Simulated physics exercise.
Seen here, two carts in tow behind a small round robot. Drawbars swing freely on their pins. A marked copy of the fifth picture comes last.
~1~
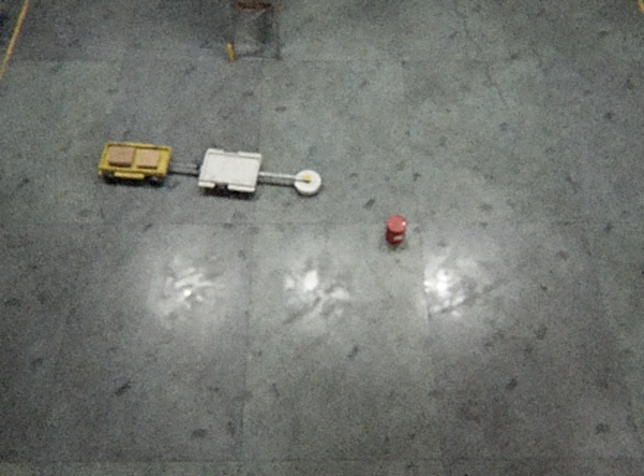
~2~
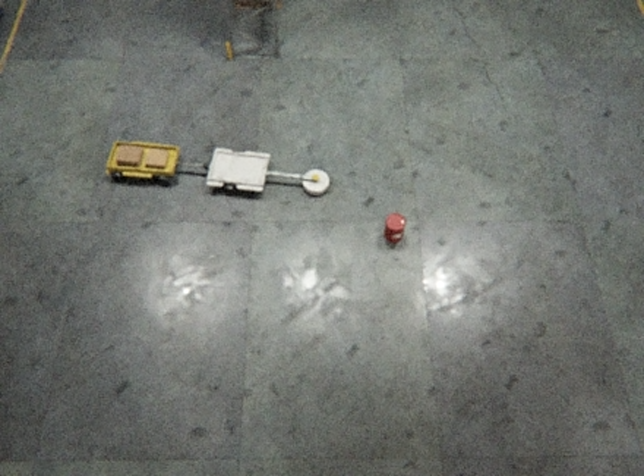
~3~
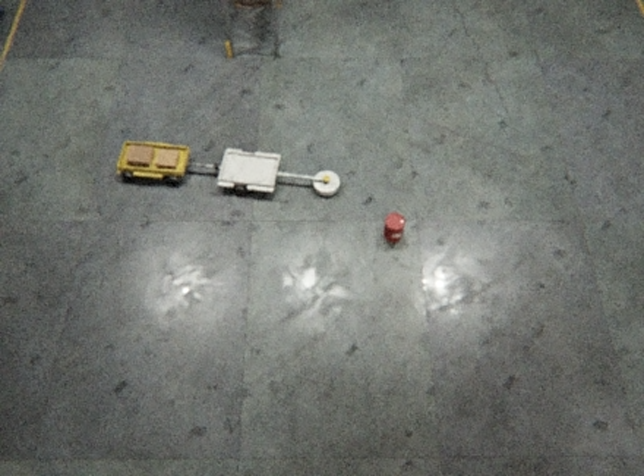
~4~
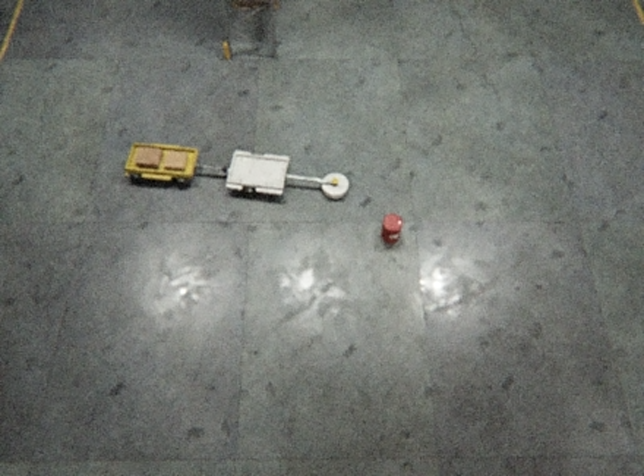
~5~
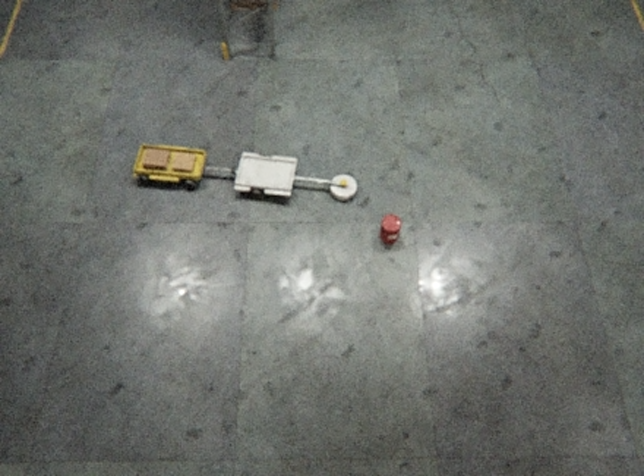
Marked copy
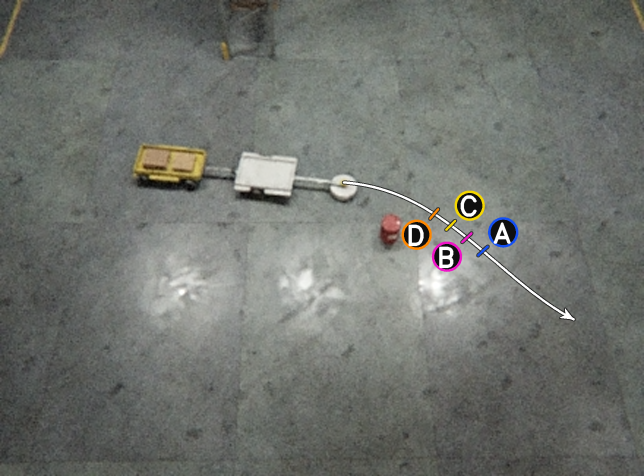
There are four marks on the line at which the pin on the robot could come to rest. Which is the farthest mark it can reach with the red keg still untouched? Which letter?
Stop at D.
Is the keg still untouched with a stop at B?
No.
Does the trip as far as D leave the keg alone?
Yes.
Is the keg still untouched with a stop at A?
No.
On the copy, A at (483, 251); B at (467, 238); C at (451, 225); D at (434, 214); the route from (344, 182) via (460, 232) to (574, 319).
On D. First, robot (377, 192), last cart (204, 166).
Then, robot (407, 203), last cart (234, 169).
Finally, robot (433, 218), last cart (262, 173); nothing has been touched.
By contrast, A is too far, the keg has been hit; B is too far, the keg has been hit; C is too far, the keg has been hit.
